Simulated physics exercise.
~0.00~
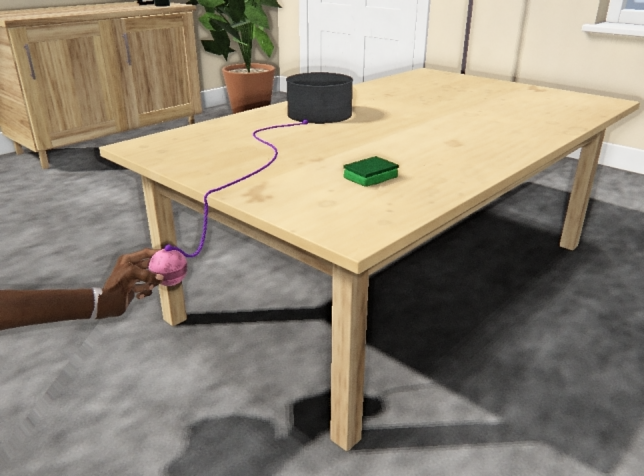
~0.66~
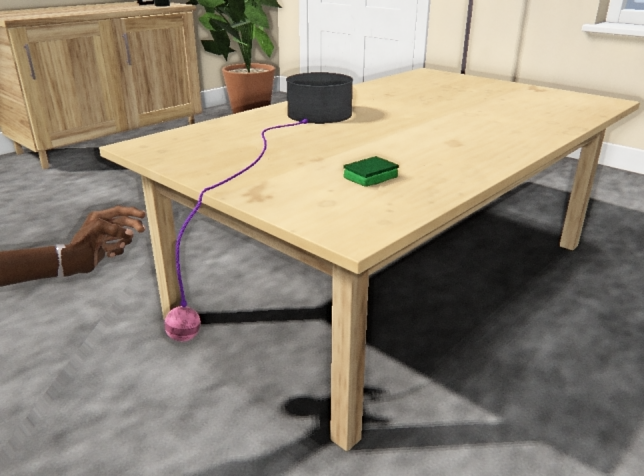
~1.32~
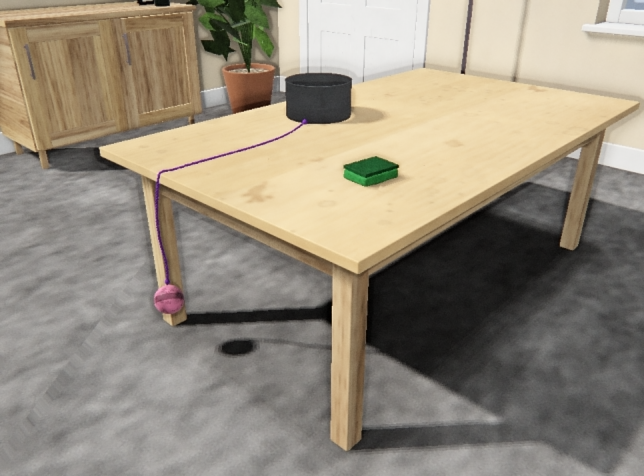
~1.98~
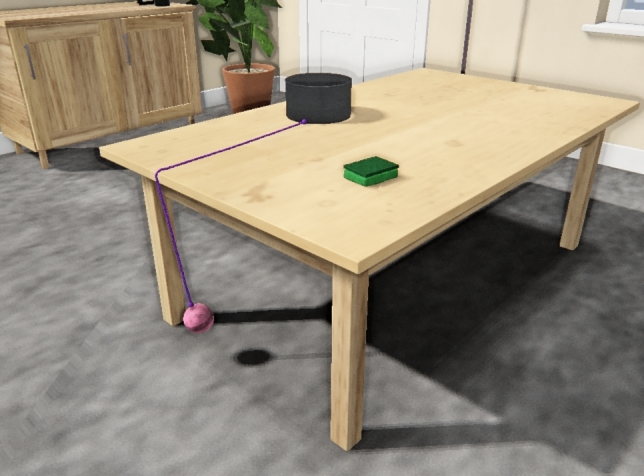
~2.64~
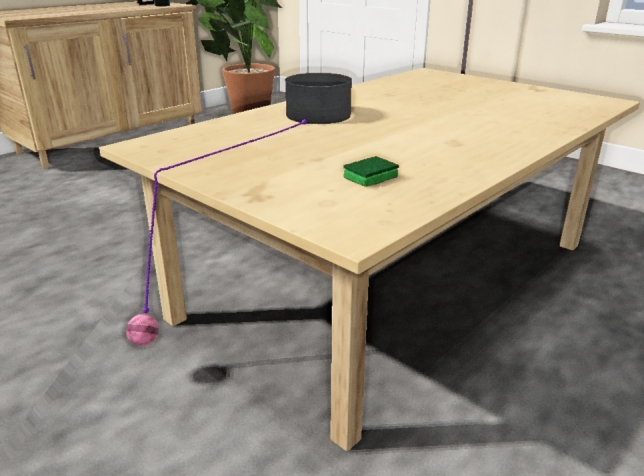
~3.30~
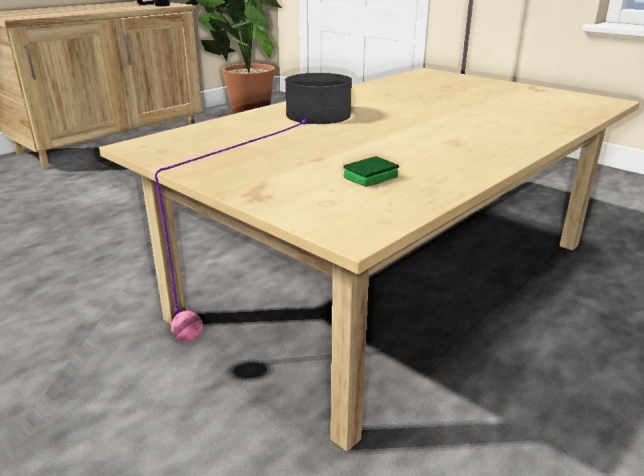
A pink ball tied to a purple string dropped when a hand let go of it beside a wooden table, then swung back and forth below the edge, ending up dangling there while the dark pot and green sponge stayed put on top.
